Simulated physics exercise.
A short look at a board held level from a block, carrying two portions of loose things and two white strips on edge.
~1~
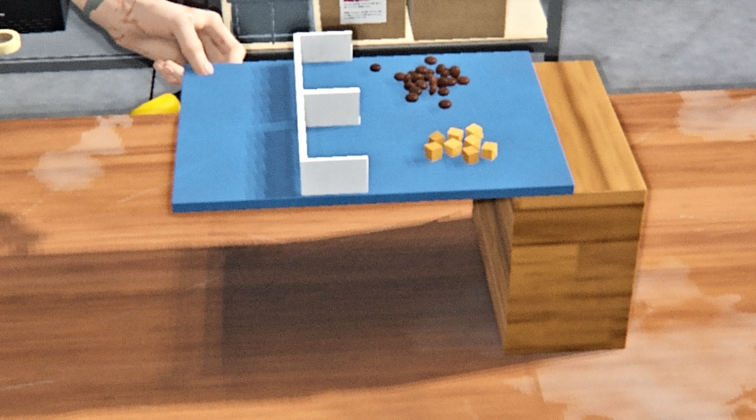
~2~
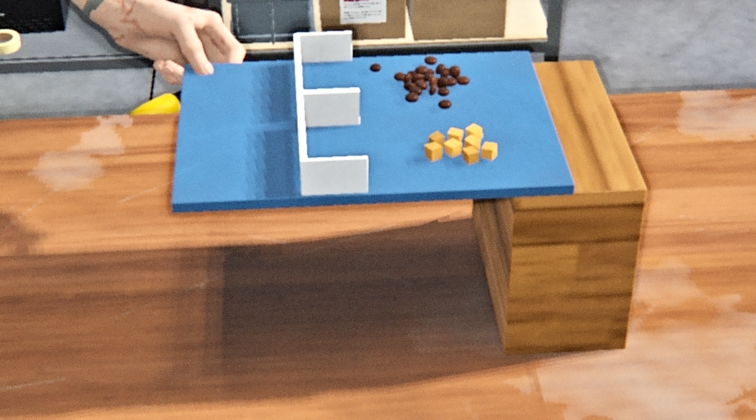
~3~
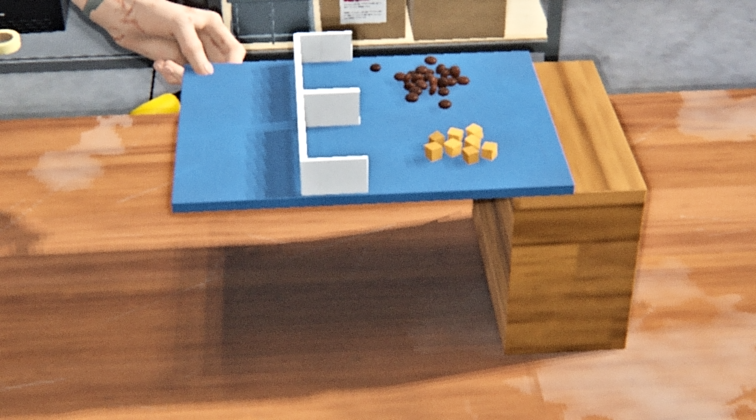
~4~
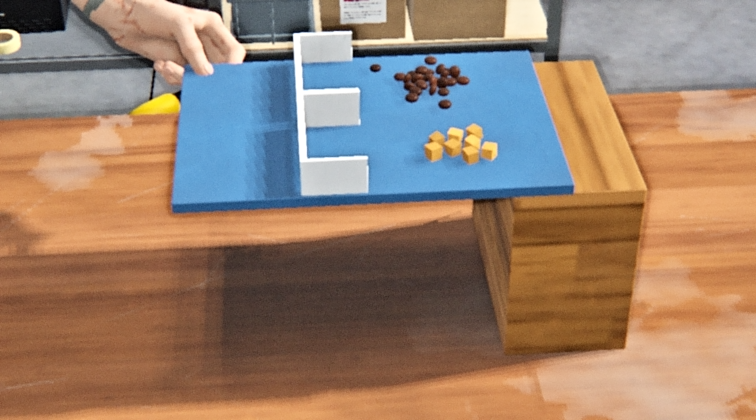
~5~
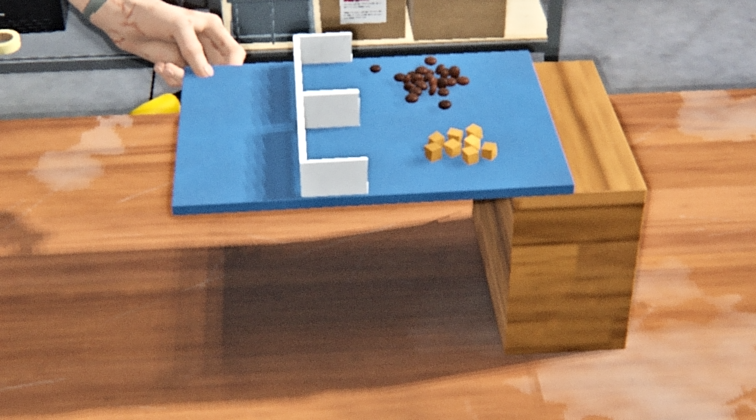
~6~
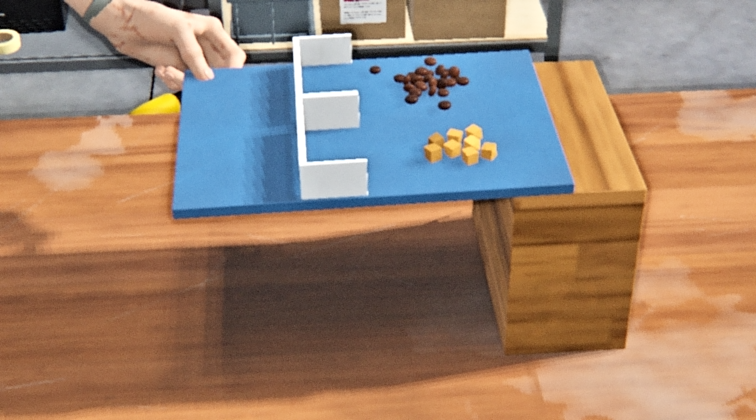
The video shows a hand at the left end of a blue board resting on a wooden block, with brown drops, orange-yellow cubes and white upright strips on top; the held end lowers very slightly while the pieces stay still.
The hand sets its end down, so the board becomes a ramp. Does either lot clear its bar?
The nearer lot is stopped by its bar and the farther lot is stopped by its bar.
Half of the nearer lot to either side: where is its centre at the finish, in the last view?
Close to (347, 250).
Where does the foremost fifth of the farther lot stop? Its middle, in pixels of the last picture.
Around (340, 182).
Then, 0.71 s past the last view, board sloping at 15°; nearer lot where it was; farther lot where it was.
Then, 1.47 s past the last view, board sloping at 30°; nearer lot on its way down; farther lot has reached its bar.
Then, 2.36 s past the last view, board resting at 39°; nearer lot has reached its bar; farther lot has reached its bar.
Finally, board resting at 39°; nearer lot gathered behind its bar; farther lot gathered behind its bar.
